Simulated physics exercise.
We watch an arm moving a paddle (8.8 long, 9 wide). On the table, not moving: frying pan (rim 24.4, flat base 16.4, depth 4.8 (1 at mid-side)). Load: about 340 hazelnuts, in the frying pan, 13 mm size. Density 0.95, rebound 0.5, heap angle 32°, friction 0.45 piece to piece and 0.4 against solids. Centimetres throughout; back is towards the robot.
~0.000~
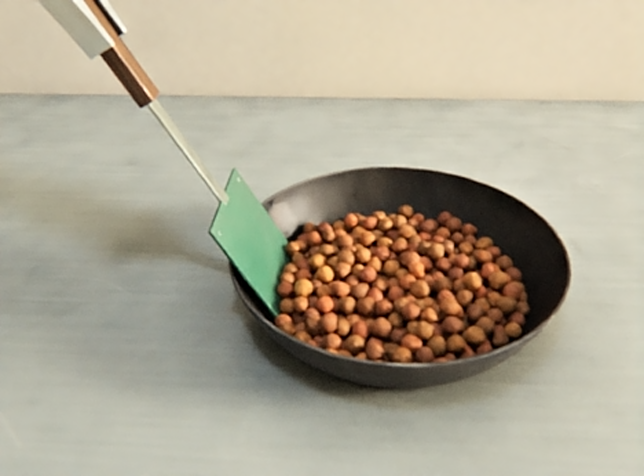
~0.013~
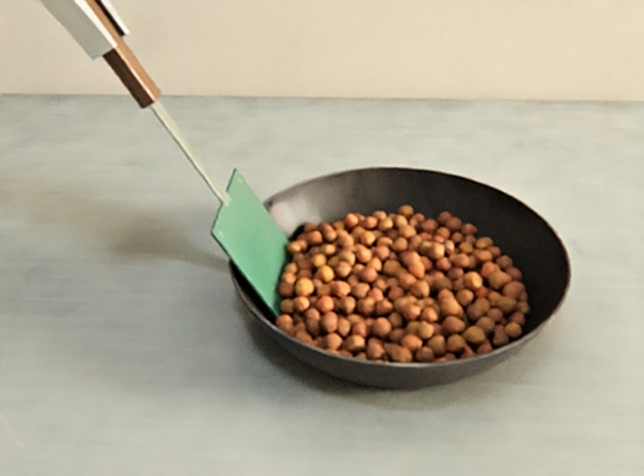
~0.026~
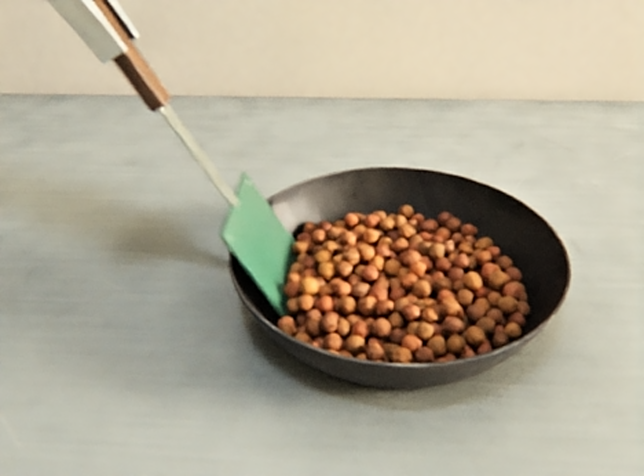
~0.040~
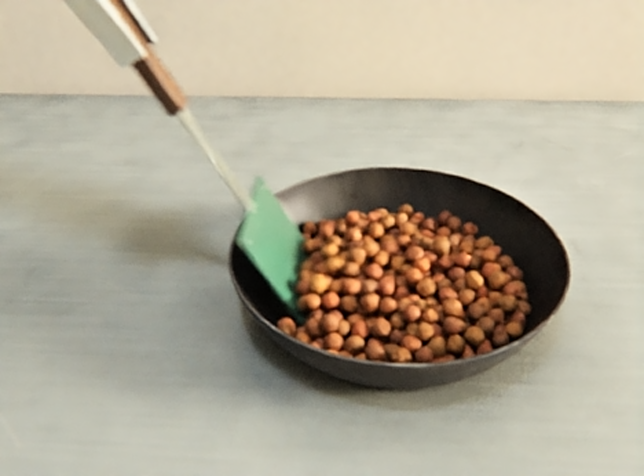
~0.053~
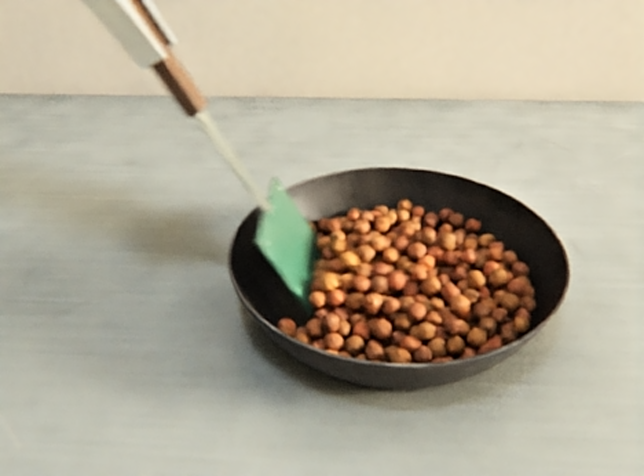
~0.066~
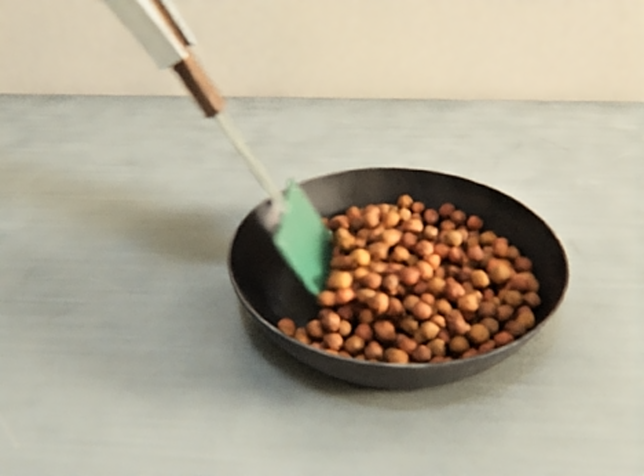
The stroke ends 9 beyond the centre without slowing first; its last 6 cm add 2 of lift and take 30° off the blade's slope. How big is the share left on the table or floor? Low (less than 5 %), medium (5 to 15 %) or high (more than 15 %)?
On the table or floor the share is high, more than 15 %.
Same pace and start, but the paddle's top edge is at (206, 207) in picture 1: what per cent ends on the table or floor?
About 25 per cent.
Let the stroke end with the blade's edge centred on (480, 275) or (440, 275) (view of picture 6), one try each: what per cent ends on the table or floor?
Some 10 and 0 per cent.
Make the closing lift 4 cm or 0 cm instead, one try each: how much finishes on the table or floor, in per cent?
About 30 and 25 per cent.
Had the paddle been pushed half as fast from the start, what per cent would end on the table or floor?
Then about 15 per cent.
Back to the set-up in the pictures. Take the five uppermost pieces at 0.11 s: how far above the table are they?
Roughly 5 cm.
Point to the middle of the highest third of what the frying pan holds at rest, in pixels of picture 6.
Near (474, 267).
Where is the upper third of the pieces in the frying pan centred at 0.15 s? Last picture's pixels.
Around (480, 254).
After 0.11 s, sloping 61°, highest piece 5 above the table; 344 in the frying pan.
After 0.15 s, sloping 52°, highest piece 6 above the table; 344 in the frying pan.
After 0.38 s, sloping 31°, highest piece 11 above the table; 234 in the frying pan, 49 on the table or floor, 61 on the blade or in flight.
After 1.43 s, sloping 31°, highest piece 4 above the table; 233 in the frying pan, 111 on the table or floor.
In the end, 233 in the frying pan, 111 on the table or floor. That is 32 % on the table or floor.
